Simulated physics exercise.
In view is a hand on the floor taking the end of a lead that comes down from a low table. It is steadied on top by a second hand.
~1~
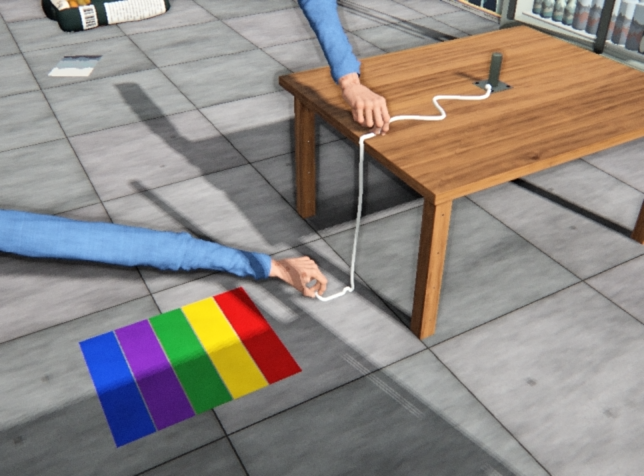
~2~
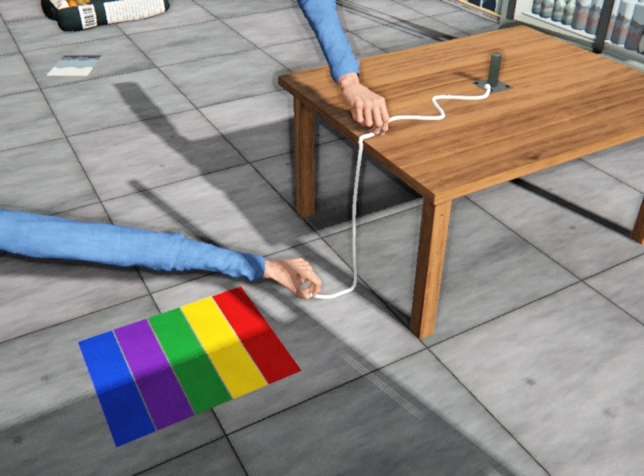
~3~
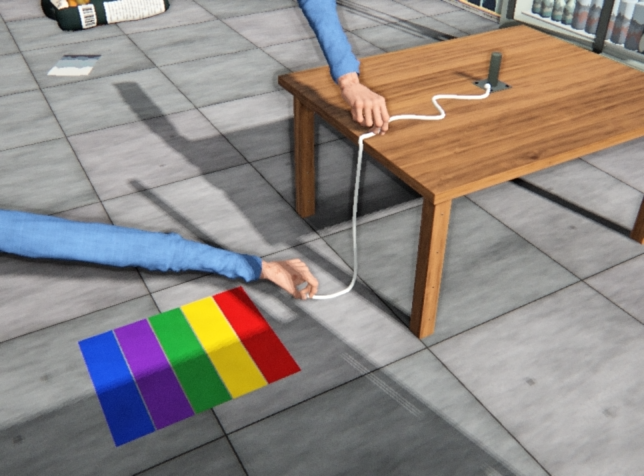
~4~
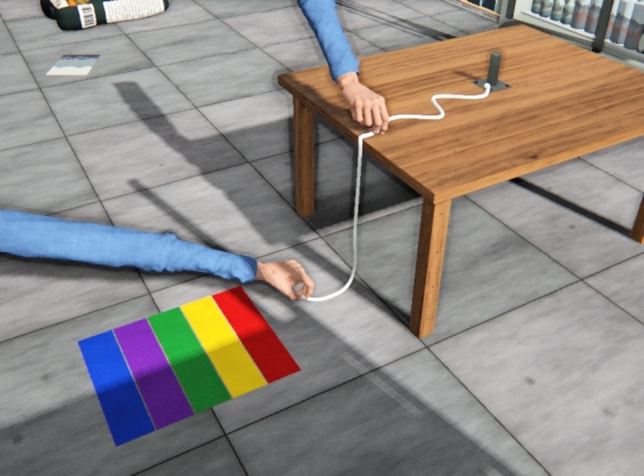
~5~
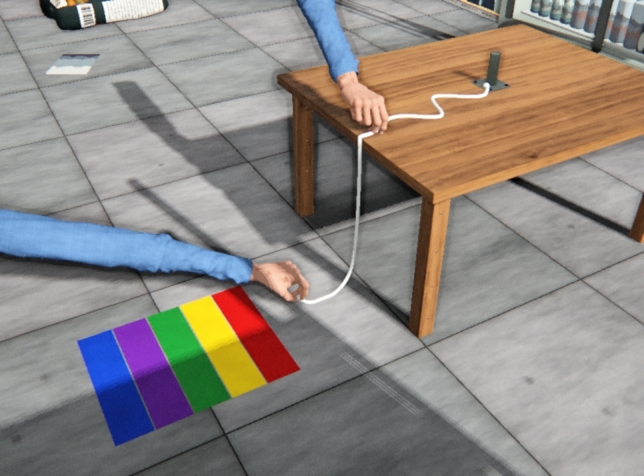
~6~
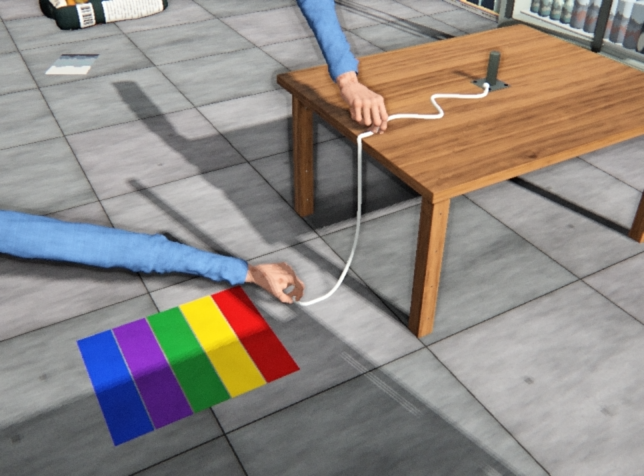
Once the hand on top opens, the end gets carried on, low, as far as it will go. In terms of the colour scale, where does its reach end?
At purple.
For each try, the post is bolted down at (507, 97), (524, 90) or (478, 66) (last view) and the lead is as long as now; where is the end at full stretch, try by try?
The places come out near (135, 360), (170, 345) and (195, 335).
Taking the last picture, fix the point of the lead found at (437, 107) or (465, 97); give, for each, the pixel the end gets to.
I'd say about (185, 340) for the first and about (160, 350) for the second.
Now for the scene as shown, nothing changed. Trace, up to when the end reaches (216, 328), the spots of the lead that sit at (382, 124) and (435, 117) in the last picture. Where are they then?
Positions: (355, 149) for the first, (395, 120) for the second.
A little later, end near (216, 328); over yellow.
Next, end near (174, 343); over green.
When it is tight, end near (148, 353); over purple. Over purple.
